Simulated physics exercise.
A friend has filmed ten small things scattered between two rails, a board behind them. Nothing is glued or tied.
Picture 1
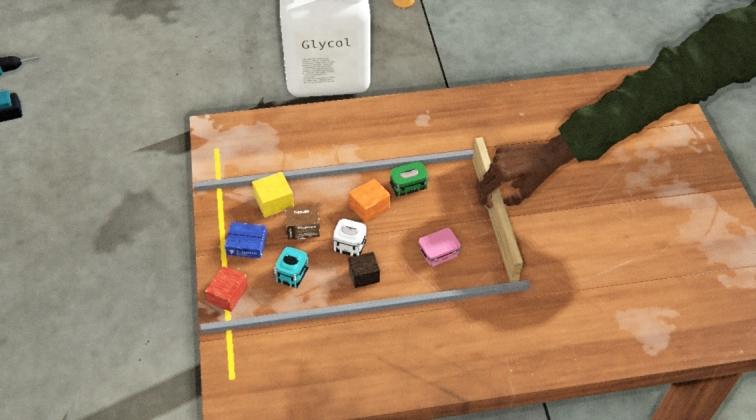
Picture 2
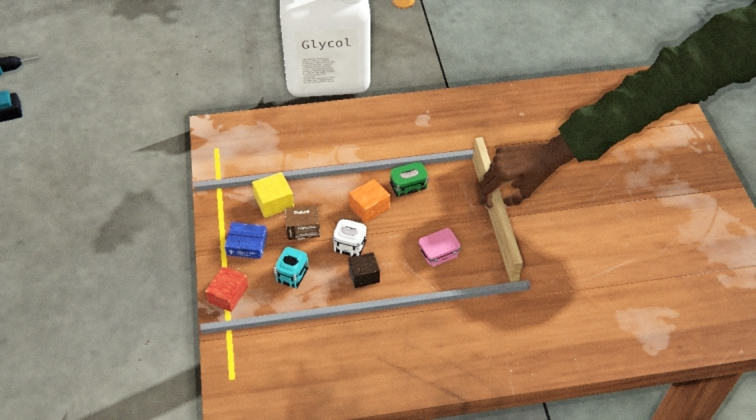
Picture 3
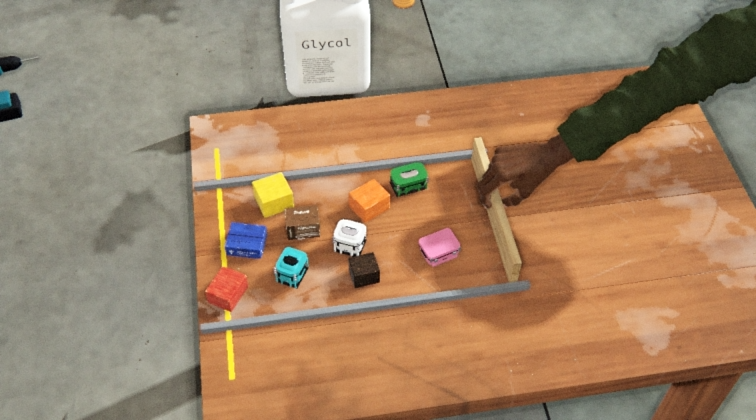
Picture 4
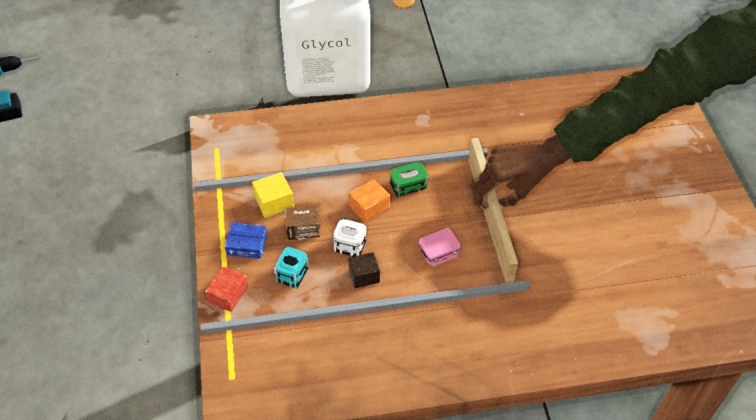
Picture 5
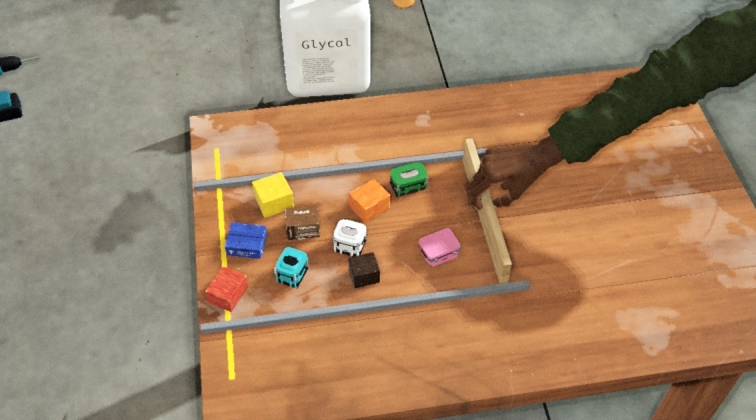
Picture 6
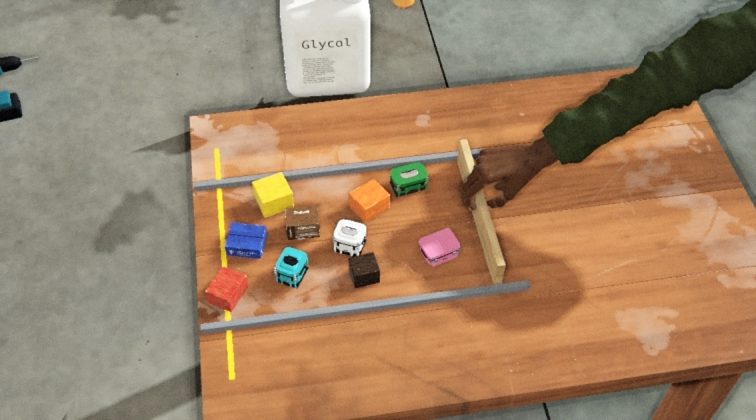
The clip shows ten small coloured blocks and cases scattered between two rails on a wooden table, near a yellow line; a hand then slides the wooden board behind them slightly left, while the objects stay still.
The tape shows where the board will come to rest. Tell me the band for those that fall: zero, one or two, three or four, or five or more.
The number that fall off is five or more.
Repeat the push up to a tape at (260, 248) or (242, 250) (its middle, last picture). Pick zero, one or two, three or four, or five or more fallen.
For each place: Either one or two; 3 or 4.
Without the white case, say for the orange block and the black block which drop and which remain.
The orange block remains up; the black block stays on.
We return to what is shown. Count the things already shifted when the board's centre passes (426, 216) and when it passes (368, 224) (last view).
By then 2, and 6.
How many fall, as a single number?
Fallen: 6.
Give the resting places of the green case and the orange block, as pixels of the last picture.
The green case at (201, 201), the orange block at (207, 229).
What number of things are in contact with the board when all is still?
The number is 4.
Soon after, none off yet; red block at rest near (227, 289); blue box at rest near (246, 240); yellow block at rest near (273, 195).
In the end, the number that fall off is five or more; gone, white case, brown box, turquoise case, yellow block, blue box and red block.
